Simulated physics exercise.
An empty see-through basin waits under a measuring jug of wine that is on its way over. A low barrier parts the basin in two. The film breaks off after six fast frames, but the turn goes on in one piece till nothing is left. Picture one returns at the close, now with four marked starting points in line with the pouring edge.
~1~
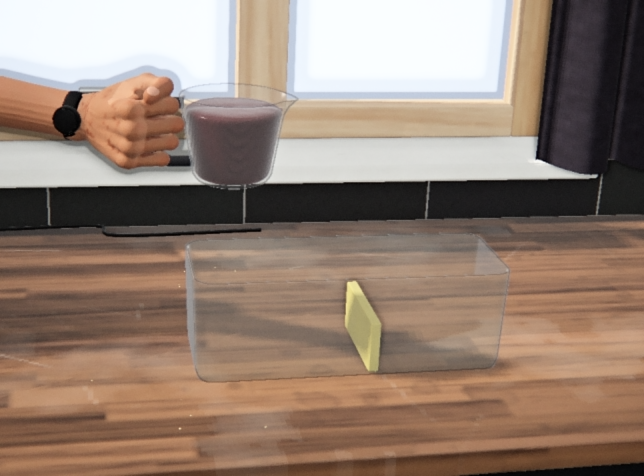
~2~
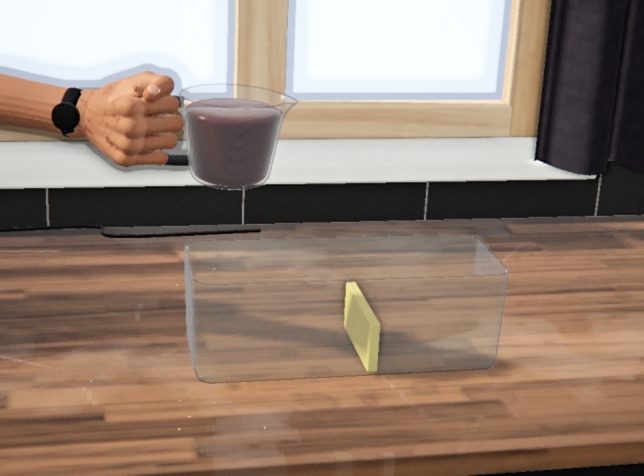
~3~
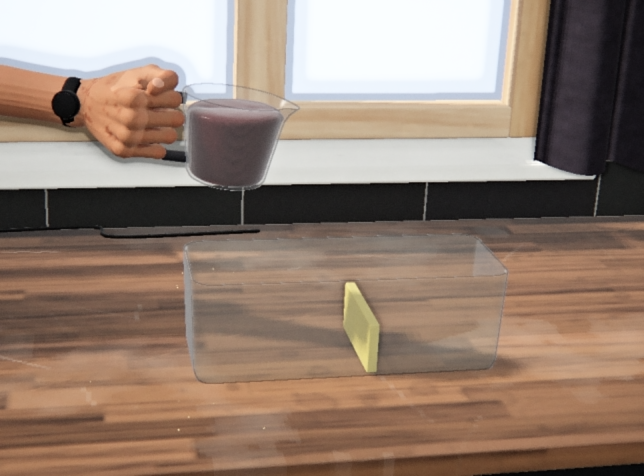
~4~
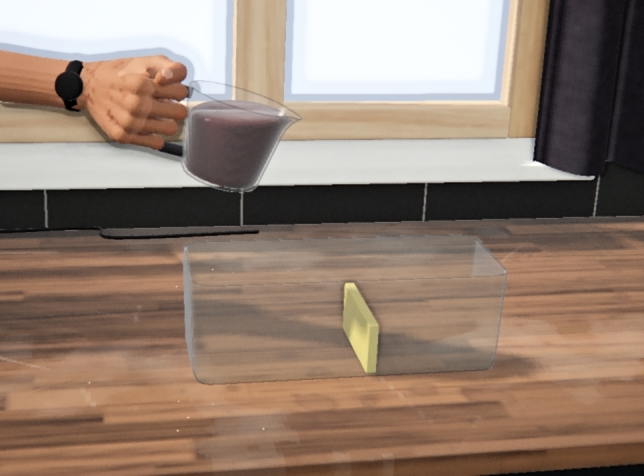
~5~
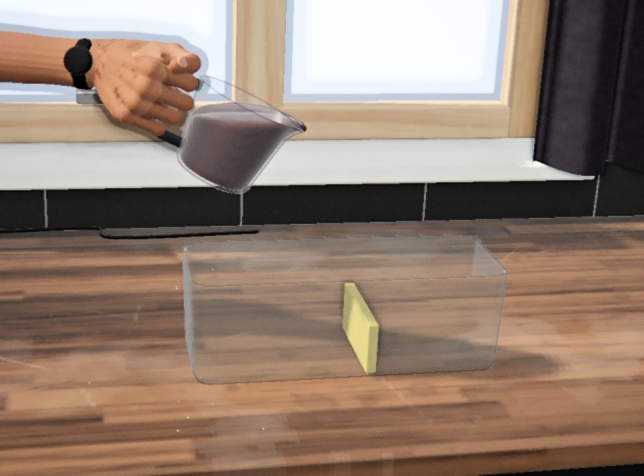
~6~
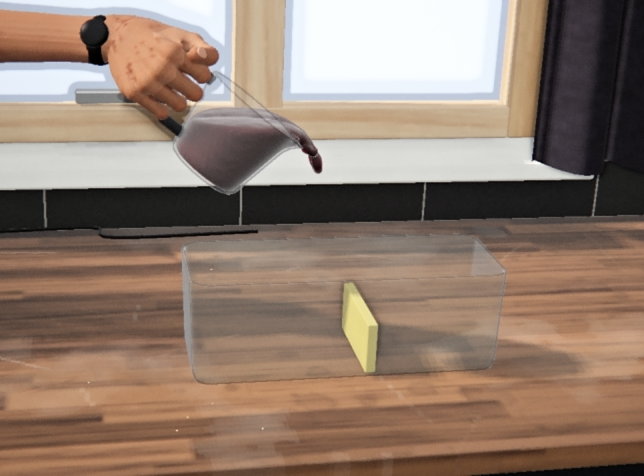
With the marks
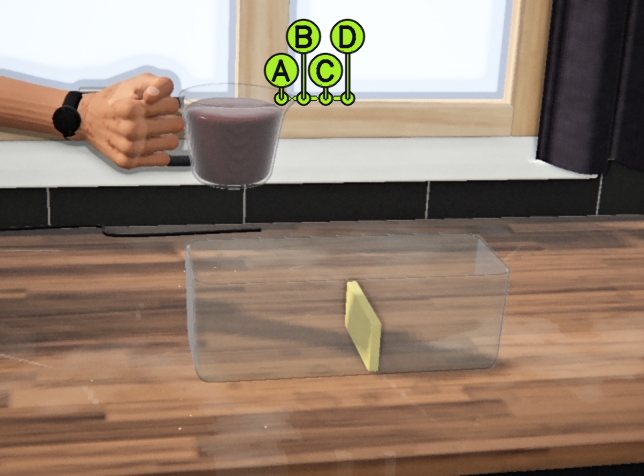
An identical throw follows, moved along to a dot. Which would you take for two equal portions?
C.
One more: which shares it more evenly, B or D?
Spot D.
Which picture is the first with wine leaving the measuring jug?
Picture 5.
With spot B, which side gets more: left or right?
The left one.
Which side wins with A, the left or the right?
The left one.
In lime, A at (281, 98); B at (303, 98); C at (325, 98); D at (347, 98).
With A, about 96 % ends left of the wall and 2 % right of it.
With B, about 85 % ends left of the wall and 12 % right of it; 3 % is lost outside.
With C, about 56 % ends left of the wall and 43 % right of it.
With D, about 26 % ends left of the wall and 74 % right of it.
